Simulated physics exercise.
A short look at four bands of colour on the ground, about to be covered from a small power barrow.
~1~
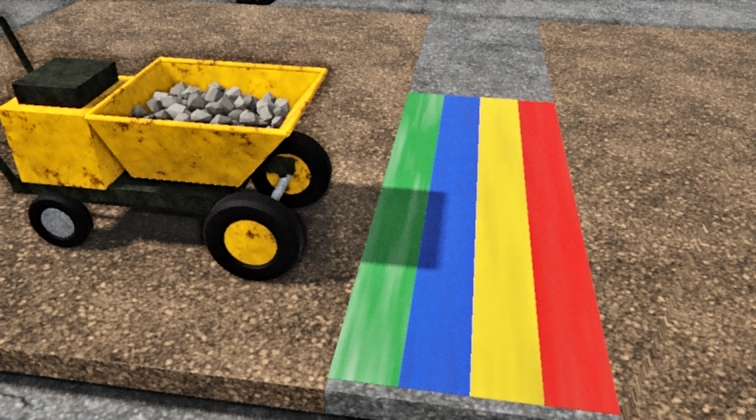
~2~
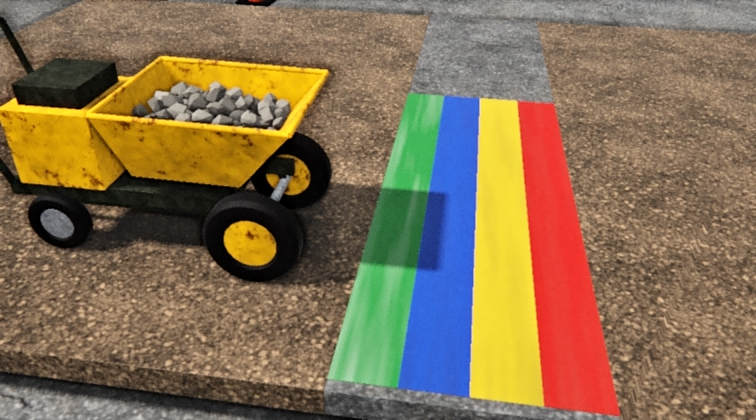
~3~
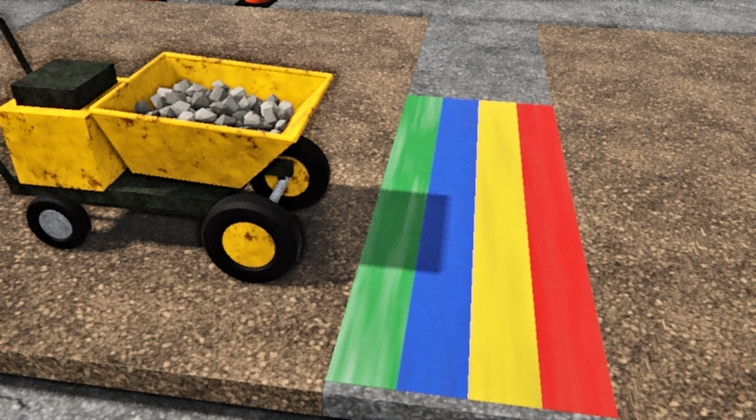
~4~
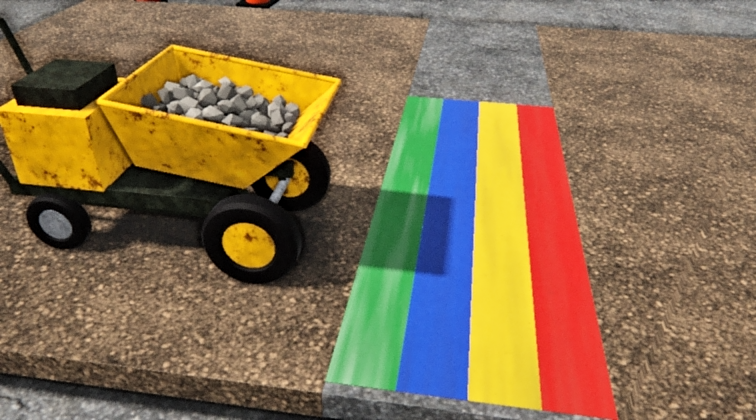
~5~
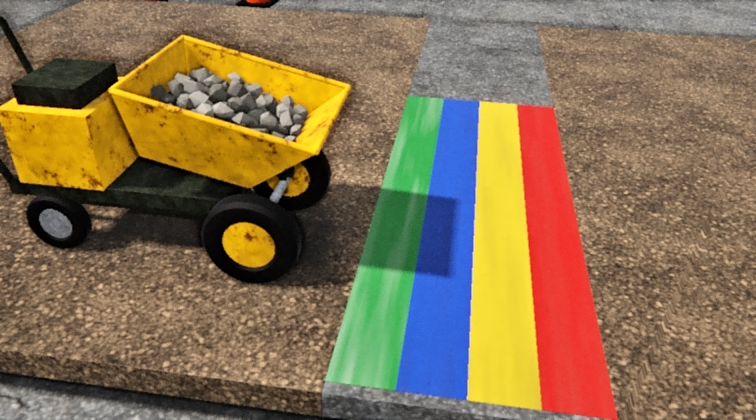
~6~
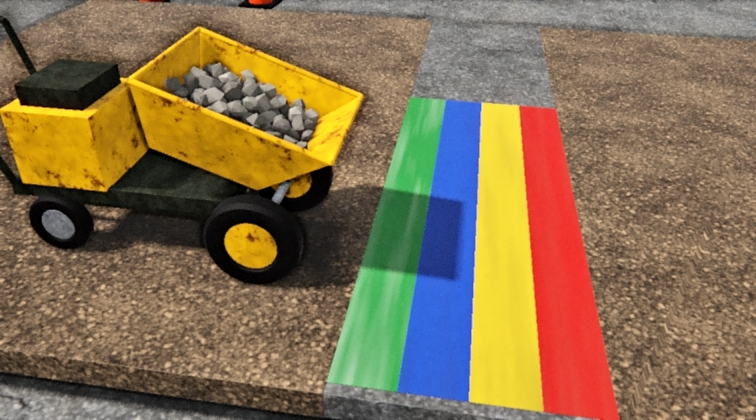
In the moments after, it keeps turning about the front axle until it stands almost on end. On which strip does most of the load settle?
The heap favours the blue strip.
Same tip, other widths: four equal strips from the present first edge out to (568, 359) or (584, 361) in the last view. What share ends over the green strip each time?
Roughly 20 per cent, and 20 per cent.
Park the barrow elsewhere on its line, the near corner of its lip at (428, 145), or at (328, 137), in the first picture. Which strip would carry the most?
The first try: The red one. The second: Blue.
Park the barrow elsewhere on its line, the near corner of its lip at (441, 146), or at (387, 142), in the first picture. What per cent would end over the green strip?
Roughly 0 per cent, and 0 per cent.
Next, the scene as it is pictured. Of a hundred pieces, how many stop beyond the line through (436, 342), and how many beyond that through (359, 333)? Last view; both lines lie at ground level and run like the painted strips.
About 30 and 80 per cent.
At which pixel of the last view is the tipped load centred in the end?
Roughly at (438, 254).
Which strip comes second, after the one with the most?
Second comes green.
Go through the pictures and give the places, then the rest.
Lip of the skip (287, 134), level; top of the load (195, 102), broken stones; green strip (375, 324); blue strip (440, 332); yellow strip (505, 339); red strip (573, 347), in the first picture.
Lip of the skip (289, 135), level; top of the load (196, 102), in the second picture.
Lip of the skip (294, 140), tipped barely; top of the load (184, 112), in the third picture.
Lip of the skip (304, 145), tipped a little; top of the load (190, 108), in the fourth picture.
Lip of the skip (316, 152), tipped a little; top of the load (199, 102), in the fifth picture.
Lip of the skip (331, 163), tipped clearly; top of the load (213, 97); green strip (375, 329); blue strip (439, 337); yellow strip (505, 345); red strip (572, 353), in the sixth picture.
Just after the last frame, skip tipped steeply; every one in the skip.
A moment on, skip tipped right over; roughly half in the skip; roughly a quarter over the green strip; roughly a quarter over the blue strip; just a few over the yellow strip.
Further on, skip tipped right over; roughly a quarter in the skip; roughly a quarter over the green strip; roughly half over the blue strip; about a tenth over the yellow strip; just a few over the red strip; just a few off the paint.
When it is over, skip tipped right over; roughly a quarter in the skip; roughly a quarter over the green strip; roughly half over the blue strip; about a tenth over the yellow strip; just a few over the red strip; just a few off the paint.
